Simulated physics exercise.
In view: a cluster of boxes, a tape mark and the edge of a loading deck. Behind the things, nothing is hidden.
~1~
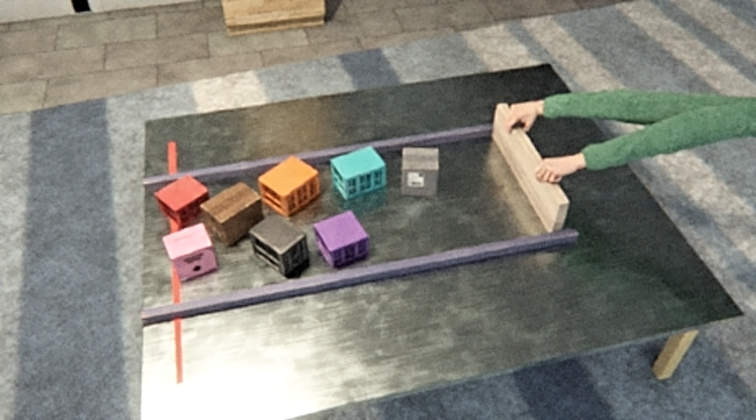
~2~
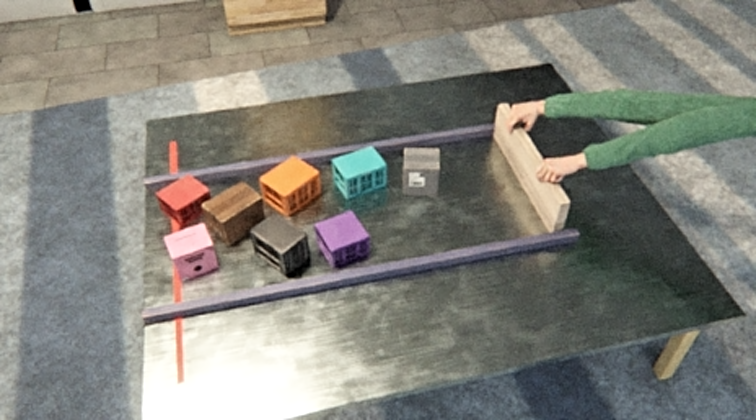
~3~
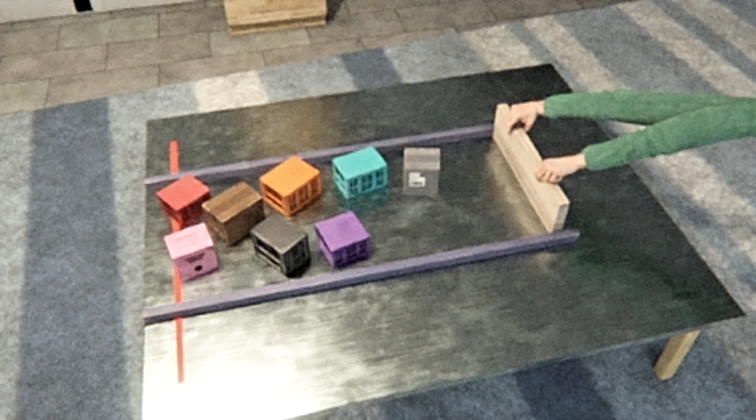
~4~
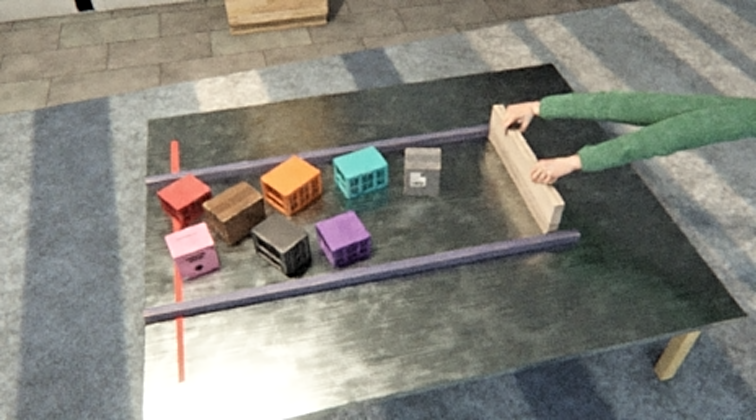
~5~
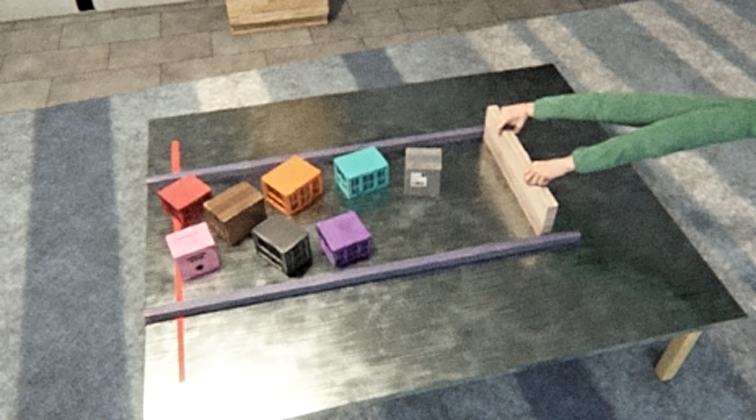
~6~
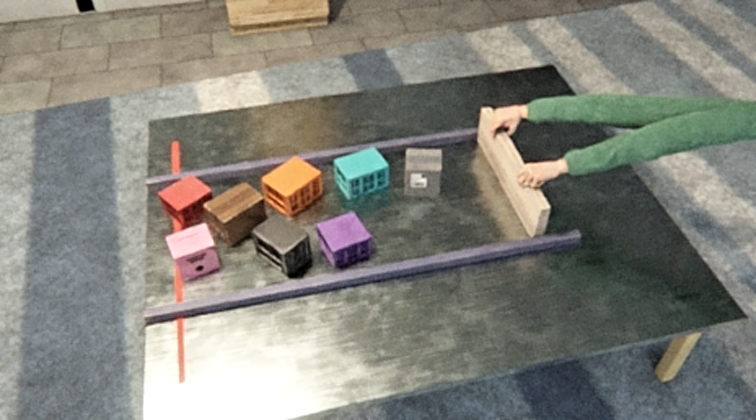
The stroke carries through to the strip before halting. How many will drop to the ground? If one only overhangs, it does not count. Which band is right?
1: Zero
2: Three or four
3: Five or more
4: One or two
Five or more.
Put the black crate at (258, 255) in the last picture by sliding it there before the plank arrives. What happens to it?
Observed: The black crate does not remain.
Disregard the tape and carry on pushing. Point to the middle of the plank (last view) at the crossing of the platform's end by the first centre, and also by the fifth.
Its middle is near (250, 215) and then near (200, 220).
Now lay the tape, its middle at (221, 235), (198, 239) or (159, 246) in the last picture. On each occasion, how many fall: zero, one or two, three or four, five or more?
In the order of the places given: Either one or two; at least five; more than four.
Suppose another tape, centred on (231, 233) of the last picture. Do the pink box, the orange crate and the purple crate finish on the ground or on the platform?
The pink box goes down, while the orange crate keeps its spot and the purple crate keeps its spot.
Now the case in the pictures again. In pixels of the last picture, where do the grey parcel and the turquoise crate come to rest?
Grey parcel at about (152, 227), turquoise crate at about (155, 196).
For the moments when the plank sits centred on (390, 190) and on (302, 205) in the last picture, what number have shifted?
Counts: 3 / 6.
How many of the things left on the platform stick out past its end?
3, I think.
Soon after, none off yet; red crate at rest near (187, 200); pink box at rest near (194, 253); brown box at rest near (237, 214).
Then, none off yet; red crate at rest near (187, 200); pink box at rest near (194, 253); brown box moved a little near (225, 218).
At rest, the number that fall off is five or more; fallen, orange crate, black crate, brown box, pink box and red crate.
